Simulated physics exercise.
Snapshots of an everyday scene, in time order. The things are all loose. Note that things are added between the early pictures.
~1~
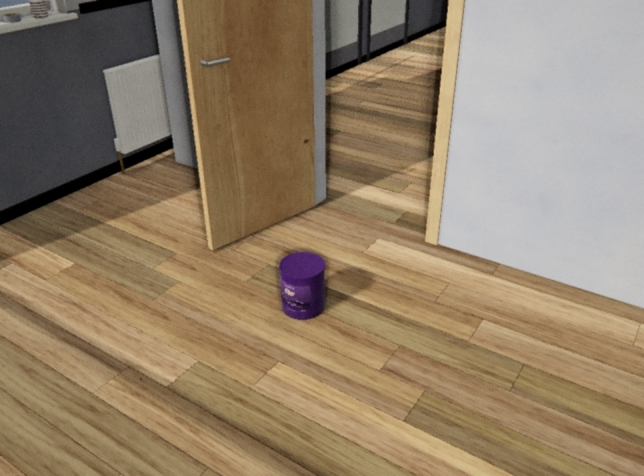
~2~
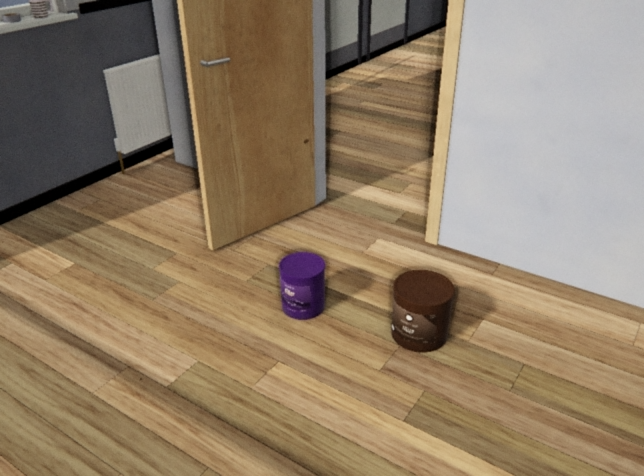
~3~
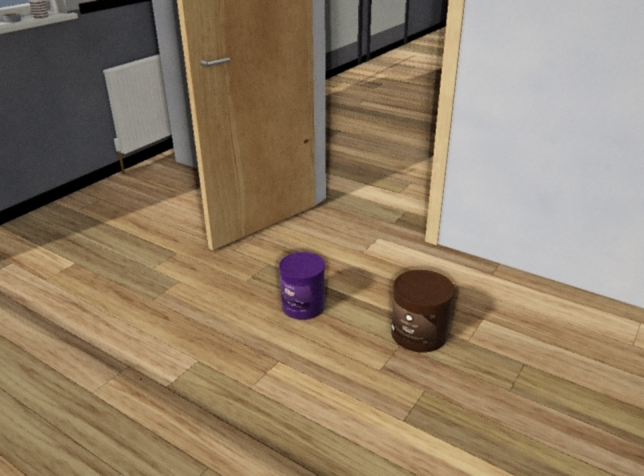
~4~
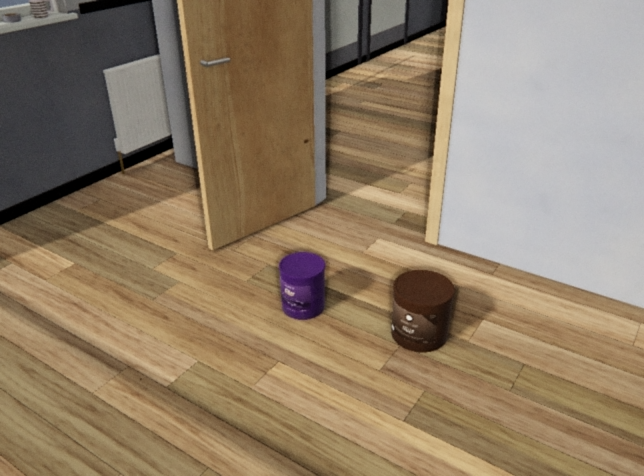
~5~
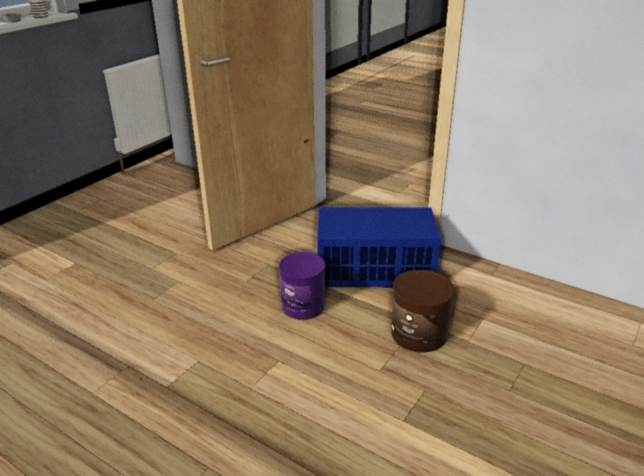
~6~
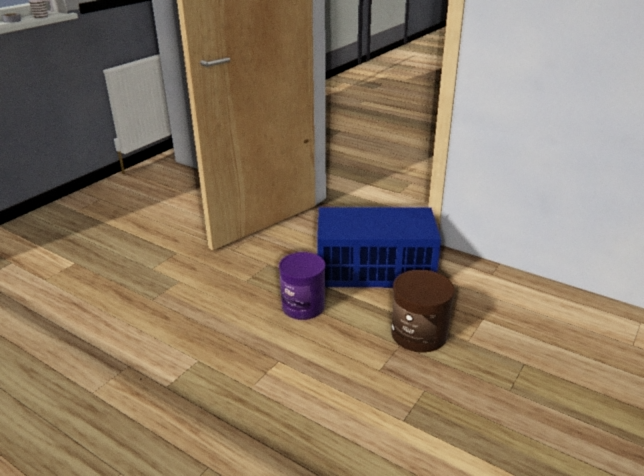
A purple pail stands near an open door, then a brown pail and blue chest appear.
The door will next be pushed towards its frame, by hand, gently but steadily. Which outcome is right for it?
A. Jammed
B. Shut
Jammed.
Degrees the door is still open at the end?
The door ends up some 55° open.
Then, 0.70 s past the last view, door 93° open.
Then, 1.20 s past the last view, door 76° open.
Then, 1.60 s past the last view, door 60° open.
Finally, door 55° open; all 3 still in place. Final places as the last picture's camera would see them, blue chest near (377, 246).
